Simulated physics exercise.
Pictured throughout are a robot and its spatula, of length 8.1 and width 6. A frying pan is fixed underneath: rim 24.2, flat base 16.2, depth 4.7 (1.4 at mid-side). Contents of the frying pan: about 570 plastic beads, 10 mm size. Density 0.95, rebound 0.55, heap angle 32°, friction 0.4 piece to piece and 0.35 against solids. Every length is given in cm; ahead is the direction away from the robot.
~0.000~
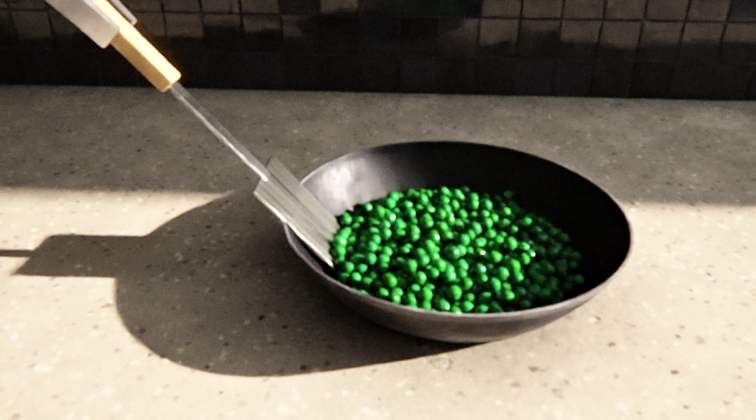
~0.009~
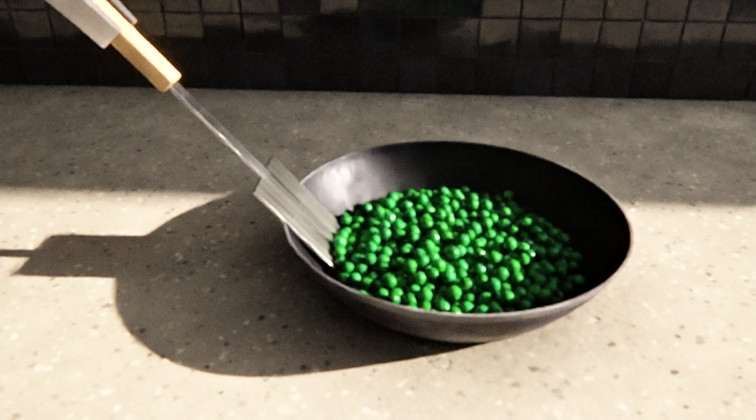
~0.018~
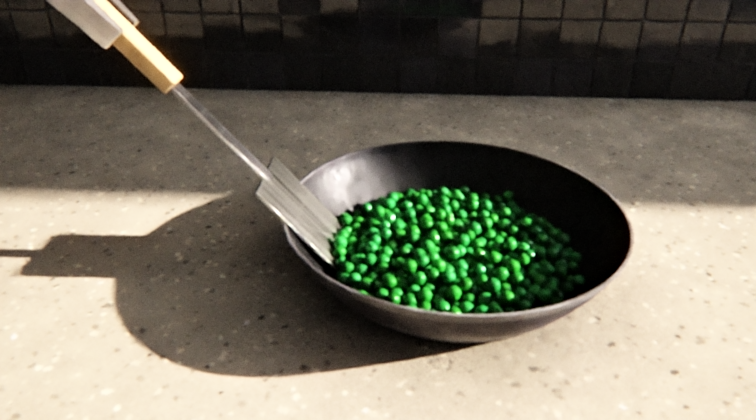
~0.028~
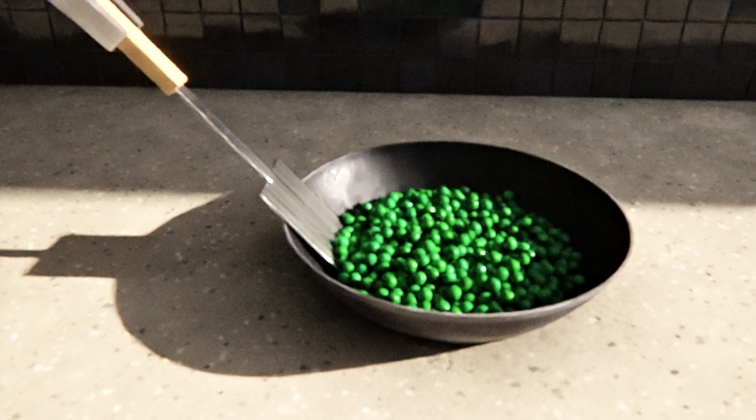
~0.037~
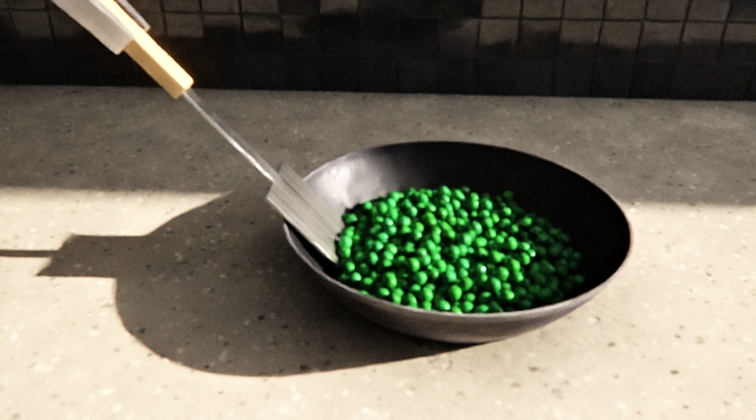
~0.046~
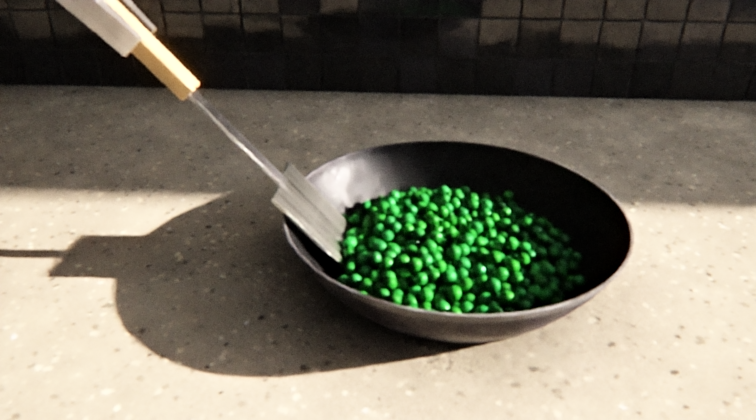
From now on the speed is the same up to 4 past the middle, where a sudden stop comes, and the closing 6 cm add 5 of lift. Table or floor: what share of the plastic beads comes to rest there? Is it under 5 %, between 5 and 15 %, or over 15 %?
It is under 5 %.
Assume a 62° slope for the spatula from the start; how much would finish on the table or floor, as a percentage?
I'd expect near 0 percent then.
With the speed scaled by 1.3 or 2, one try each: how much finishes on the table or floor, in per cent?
0 and 10 %.
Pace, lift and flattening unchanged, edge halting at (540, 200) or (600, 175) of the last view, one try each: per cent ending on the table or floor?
Try 1: Approx. 0 %; try 2: Approx. 10 %.
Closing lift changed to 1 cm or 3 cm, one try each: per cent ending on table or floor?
First try around 0 percent, second try around 0 percent.
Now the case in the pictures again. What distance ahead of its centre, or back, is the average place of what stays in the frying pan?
Ahead, by about 2.0 cm.
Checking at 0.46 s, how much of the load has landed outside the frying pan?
Around 0 %.
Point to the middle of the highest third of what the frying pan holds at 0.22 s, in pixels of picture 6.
It is centred close to (479, 236).
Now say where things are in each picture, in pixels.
In the first picture, spatula top edge at (263, 173), sloping 49°; upper third of the load around (447, 244), from x 340 to 580, top at y 190; 572 in the frying pan.
In the second picture, spatula top edge at (263, 173), sloping 49°; upper third of the load around (447, 244), from x 340 to 580, top at y 190.
In the third picture, spatula top edge at (265, 174), sloping 49°; upper third of the load around (445, 244), from x 340 to 580, top at y 190.
In the fourth picture, spatula top edge at (268, 176), sloping 49°; upper third of the load around (446, 244), from x 340 to 580, top at y 190.
In the fifth picture, spatula top edge at (274, 178), sloping 49°; upper third of the load around (437, 240), from x 345 to 580, top at y 190.
In the sixth picture, spatula top edge at (280, 180), sloping 49°; upper third of the load around (437, 240), from x 345 to 580, top at y 190; 572 in the frying pan.
After 0.13 s, sloping 49°, highest piece 4 above the table; 572 in the frying pan.
After 0.22 s, sloping 49°, highest piece 6 above the table; 572 in the frying pan.
After 0.46 s, sloping 49°, highest piece 4 above the table; 572 in the frying pan.
After 1.51 s, sloping 49°, highest piece 4 above the table; 572 in the frying pan.
At rest, 572 in the frying pan. That is 0 % on the table or floor.
